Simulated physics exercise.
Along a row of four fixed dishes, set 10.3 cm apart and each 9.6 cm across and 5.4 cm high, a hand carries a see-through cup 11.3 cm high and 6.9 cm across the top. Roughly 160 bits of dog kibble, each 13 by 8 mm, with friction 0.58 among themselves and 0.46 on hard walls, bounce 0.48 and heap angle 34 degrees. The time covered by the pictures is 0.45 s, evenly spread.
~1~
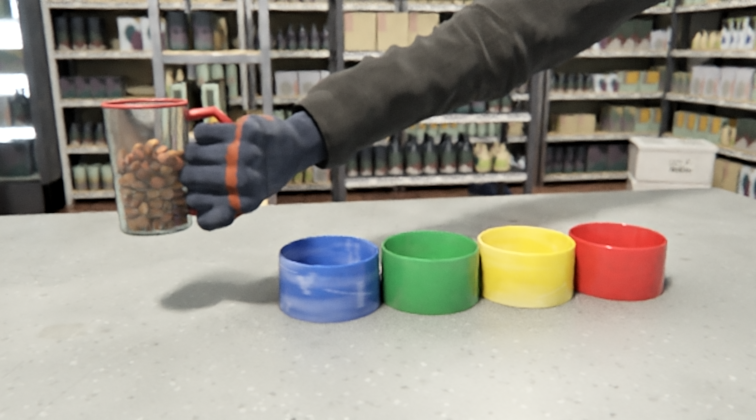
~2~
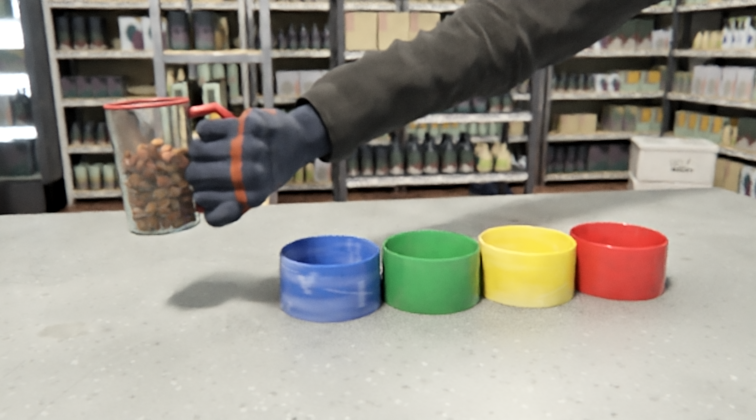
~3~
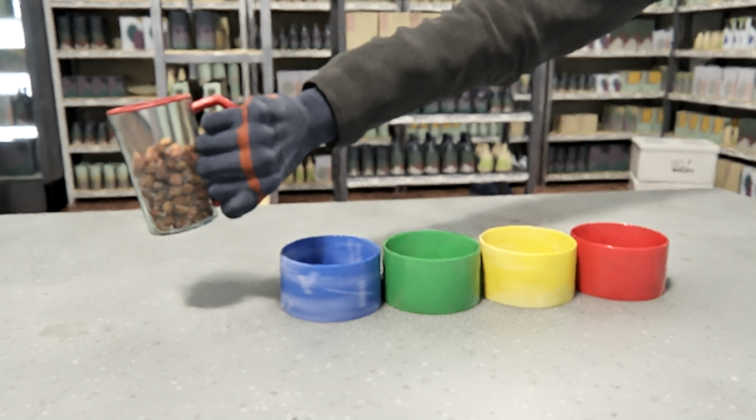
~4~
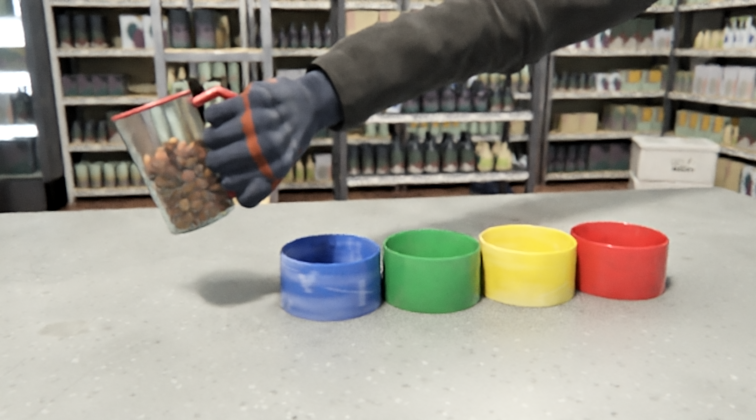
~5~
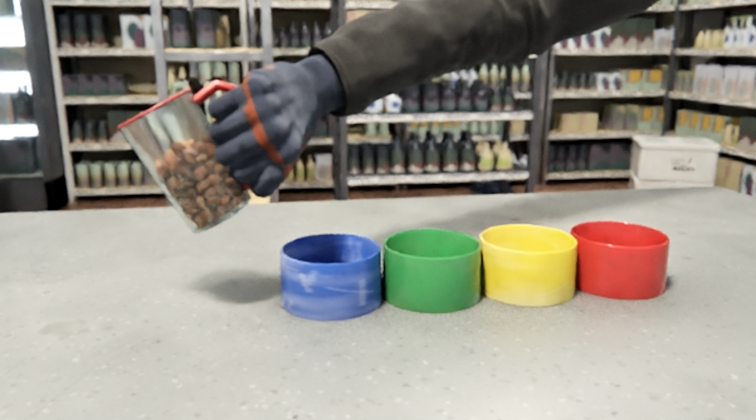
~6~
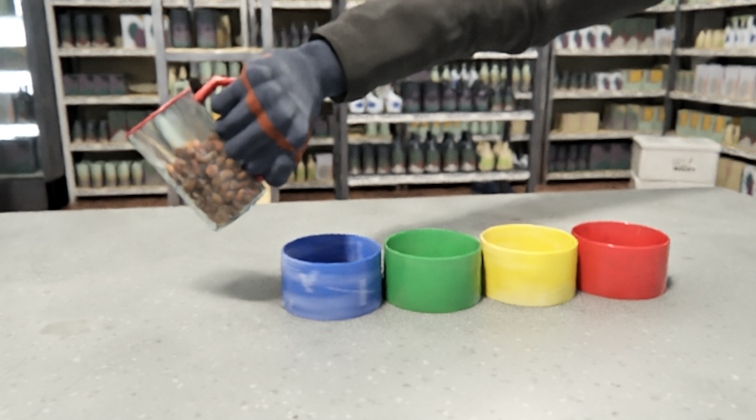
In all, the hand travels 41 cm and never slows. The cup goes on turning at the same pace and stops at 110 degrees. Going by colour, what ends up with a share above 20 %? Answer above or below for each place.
Red dish: Below, blue dish: Above, green dish: Below, yellow dish: Below, counter: Above.
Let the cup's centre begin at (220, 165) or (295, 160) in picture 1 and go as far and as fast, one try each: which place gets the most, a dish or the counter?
The biggest share goes to blue on the first try and green on the second.
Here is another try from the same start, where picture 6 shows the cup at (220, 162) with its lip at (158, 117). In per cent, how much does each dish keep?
Then red 0, blue 0, green 30, and yellow 50.
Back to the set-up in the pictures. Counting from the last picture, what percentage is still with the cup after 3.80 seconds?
15 per cent.
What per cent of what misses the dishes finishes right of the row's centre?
Near 0 percent ends up there.
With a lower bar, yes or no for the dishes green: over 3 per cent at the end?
With green the answer is affirmative.
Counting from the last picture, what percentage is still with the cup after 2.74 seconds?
Somewhere near 15 per cent of the load.
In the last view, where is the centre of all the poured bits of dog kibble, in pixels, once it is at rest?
I'd put it at about (306, 294).
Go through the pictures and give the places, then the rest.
In the first frame, cup at (152, 166), tilt 0 degrees, lip at (104, 104), moved 0.0 cm; middle of the pieces at (155, 185); blue dish at (329, 251); green dish at (430, 245); yellow dish at (526, 240); red dish at (617, 235).
In the second frame, cup at (157, 166), tilt 3 degrees, lip at (106, 106), moved 0.4 cm; middle of the pieces at (162, 184).
In the third frame, cup at (168, 165), tilt 11 degrees, lip at (110, 112), moved 1.2 cm; middle of the pieces at (175, 182).
In the fourth frame, cup at (178, 164), tilt 19 degrees, lip at (114, 119), moved 2.2 cm; middle of the pieces at (188, 180).
In the fifth frame, cup at (189, 163), tilt 27 degrees, lip at (120, 127), moved 3.1 cm; middle of the pieces at (201, 178).
In the sixth frame, cup at (200, 162), tilt 36 degrees, lip at (128, 136), moved 4.1 cm; middle of the pieces at (214, 176); blue dish at (331, 248); green dish at (432, 243); yellow dish at (528, 239); red dish at (620, 234).
Then, 1.64 s after the last picture, tilt 110 degrees; cup holds 40 %, blue 20 %.
Then, 2.74 s after the last picture, tilt 110 degrees; cup holds 15 %, blue 40 %, green 5 %.
Then, 3.80 s after the last picture, tilt 110 degrees; cup holds 15 %, blue 40 %, green 10 %.
In the end, red 0 %, blue 40 %, green 10 %, yellow 0 %, counter 40 %, cup 15 %.
